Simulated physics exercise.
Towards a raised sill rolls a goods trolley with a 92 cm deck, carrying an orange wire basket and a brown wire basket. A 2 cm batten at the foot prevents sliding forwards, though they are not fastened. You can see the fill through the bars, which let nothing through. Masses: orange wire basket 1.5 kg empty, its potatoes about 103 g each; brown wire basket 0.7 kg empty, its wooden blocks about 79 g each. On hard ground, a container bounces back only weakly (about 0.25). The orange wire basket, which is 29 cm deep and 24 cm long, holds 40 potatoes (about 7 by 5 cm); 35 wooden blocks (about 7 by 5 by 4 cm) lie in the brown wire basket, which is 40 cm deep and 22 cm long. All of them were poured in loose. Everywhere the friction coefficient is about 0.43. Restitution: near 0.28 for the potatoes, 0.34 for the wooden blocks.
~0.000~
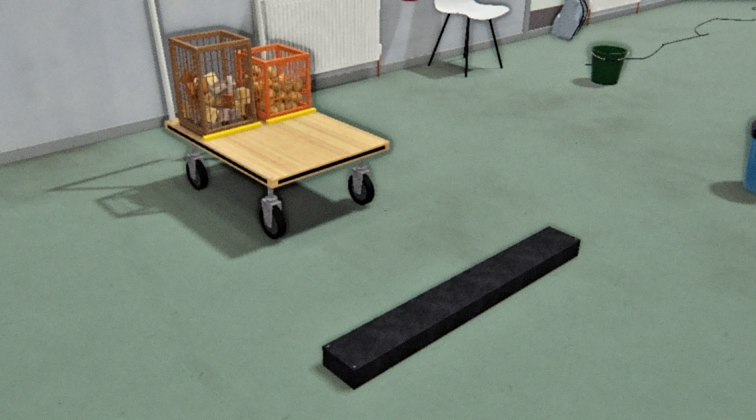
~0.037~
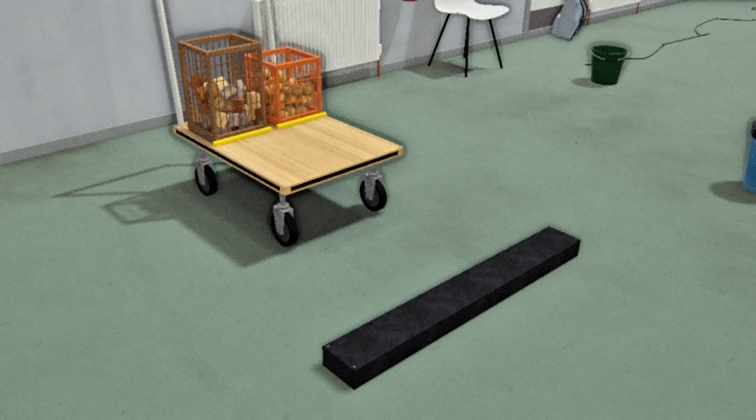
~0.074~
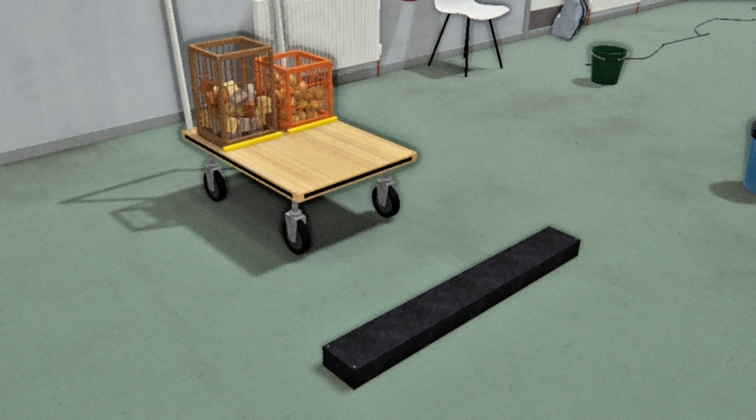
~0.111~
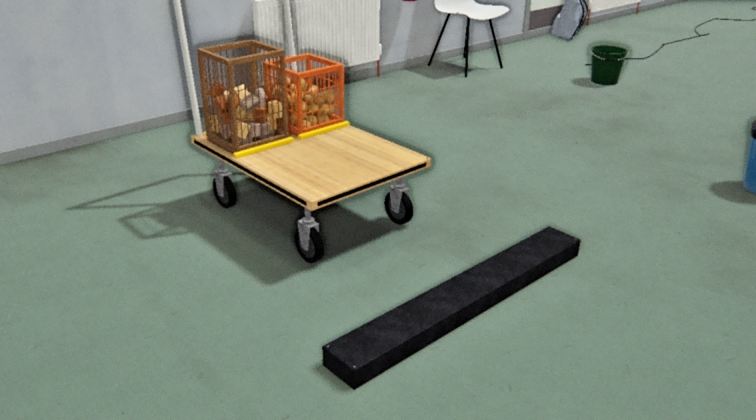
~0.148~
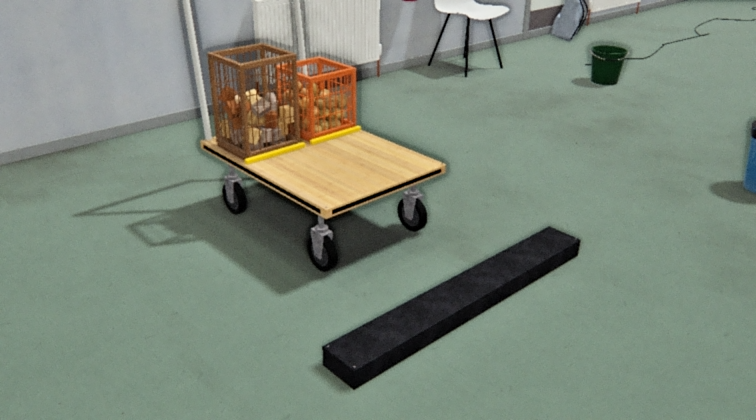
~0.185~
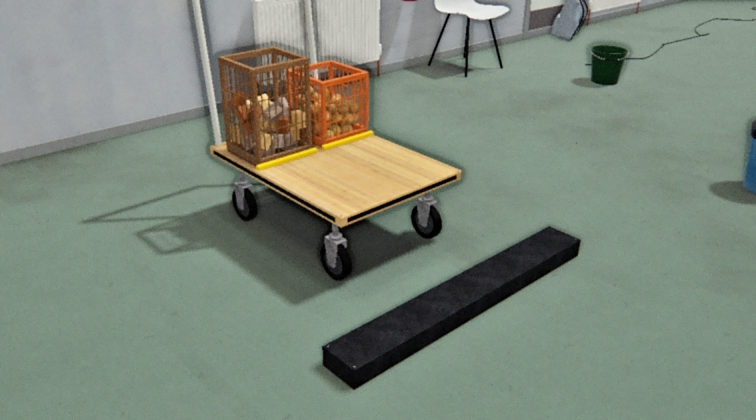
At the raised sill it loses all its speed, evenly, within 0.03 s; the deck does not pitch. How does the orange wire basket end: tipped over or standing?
Oh, it's still up.
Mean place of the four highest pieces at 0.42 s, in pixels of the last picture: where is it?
(313, 117), roughly.
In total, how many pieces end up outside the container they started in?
Taken together it comes to about 3.
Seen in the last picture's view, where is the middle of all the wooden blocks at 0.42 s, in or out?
Near (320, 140).
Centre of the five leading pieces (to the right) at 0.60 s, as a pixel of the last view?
Near (343, 159) in pixels.
After 0.30 s, it starts to lose speed.
After 0.42 s, the orange wire basket leans 21° with 0 of 40 out and the brown wire basket leans 29° with 0 of 35 out.
After 0.60 s, the orange wire basket leans 23° with 0 of 40 out and the brown wire basket leans 70° with 0 of 35 out.
After 0.90 s, the orange wire basket is upright with 0 of 40 out and the brown wire basket is down with 1 of 35 out.
Final count (at 1.06 s), the orange wire basket is upright with 0 of 40 out and the brown wire basket is down with 3 of 35 out. Greatest lean of the orange wire basket, 27°.
